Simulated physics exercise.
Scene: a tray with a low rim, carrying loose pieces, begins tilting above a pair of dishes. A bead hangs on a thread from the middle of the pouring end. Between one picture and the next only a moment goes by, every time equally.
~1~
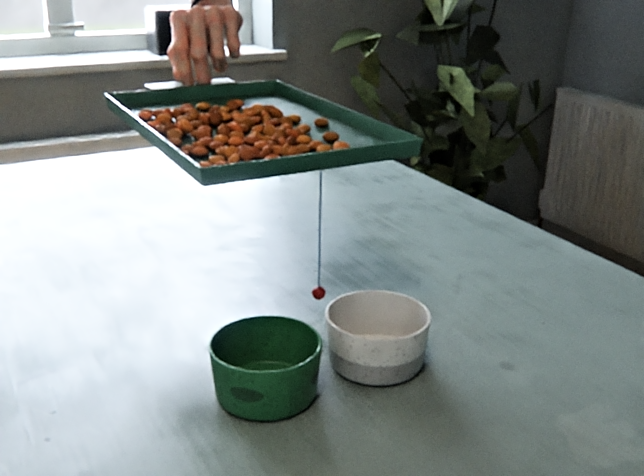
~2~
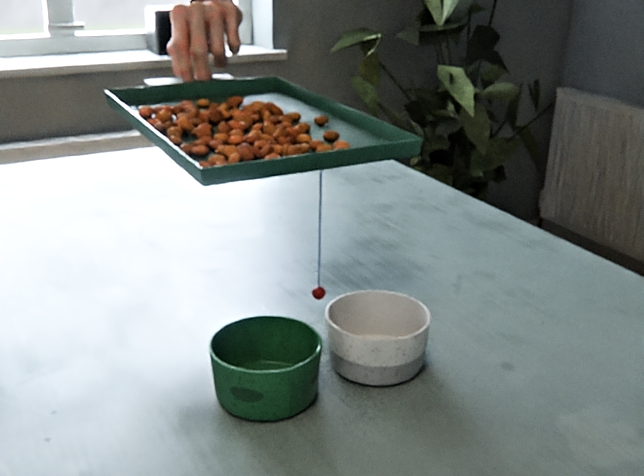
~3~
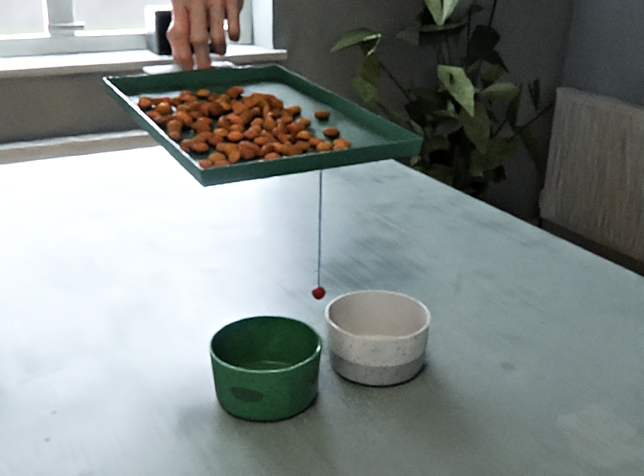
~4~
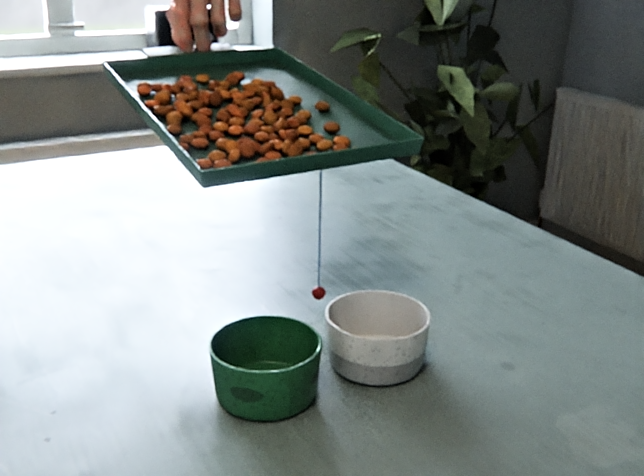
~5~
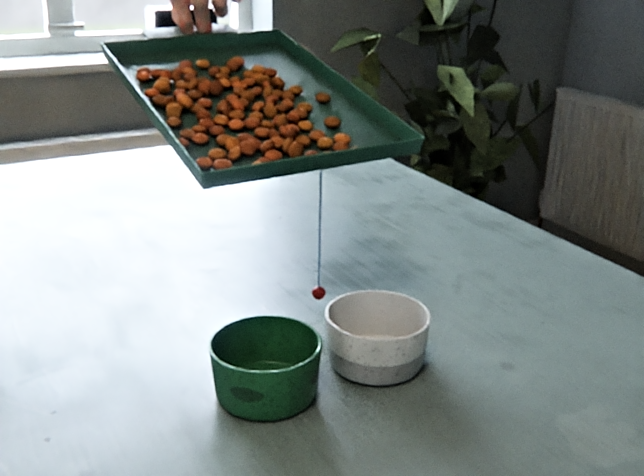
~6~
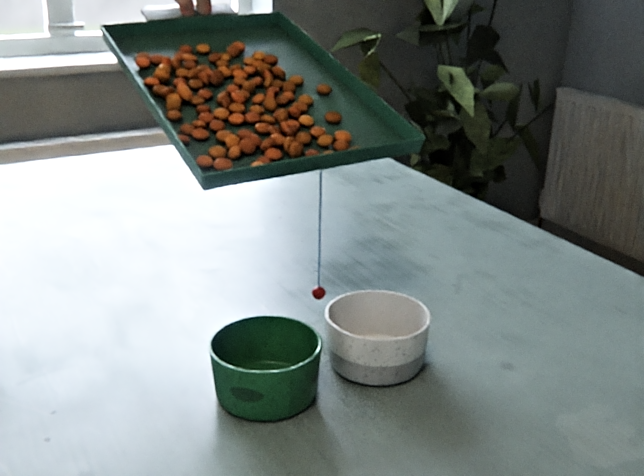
Green tray of small brown pieces tilting steadily as a hand raises its far side above a green dish and a white dish.
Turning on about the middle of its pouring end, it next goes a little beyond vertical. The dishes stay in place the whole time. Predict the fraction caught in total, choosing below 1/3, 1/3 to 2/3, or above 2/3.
1/3 to 2/3.
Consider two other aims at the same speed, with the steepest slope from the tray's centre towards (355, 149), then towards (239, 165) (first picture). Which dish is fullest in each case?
First it's the dish to the right, then it's the dish to the left.
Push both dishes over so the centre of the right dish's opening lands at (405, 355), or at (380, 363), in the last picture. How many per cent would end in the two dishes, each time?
40% for the first placement, 30% for the second.
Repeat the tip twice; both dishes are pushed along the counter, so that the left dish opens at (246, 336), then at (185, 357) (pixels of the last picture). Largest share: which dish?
The one on the left side, and then the one on the right side.
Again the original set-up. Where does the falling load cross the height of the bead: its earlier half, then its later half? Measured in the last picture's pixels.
The opening half passes (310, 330), the closing half (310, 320).
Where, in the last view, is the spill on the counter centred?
Look around pixel (360, 453).
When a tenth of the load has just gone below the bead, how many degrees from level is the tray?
About 75° of tilt.
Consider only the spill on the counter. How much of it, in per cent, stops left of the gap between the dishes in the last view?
40 per cent or thereabouts.
Soon, tray tipped steeply; nearly all on the tray; a stray few in the air.
A while on, tray tipped right over; about a quarter on the tray; about a quarter in the left dish; a small part in the right dish; about a quarter outside both; about a quarter in the air.
Towards the end, tray tipped past a quarter turn; about a third in the left dish; a small part in the right dish; about half outside both.
Finally, tray tipped past a quarter turn; about a third in the left dish; a small part in the right dish; about half outside both.
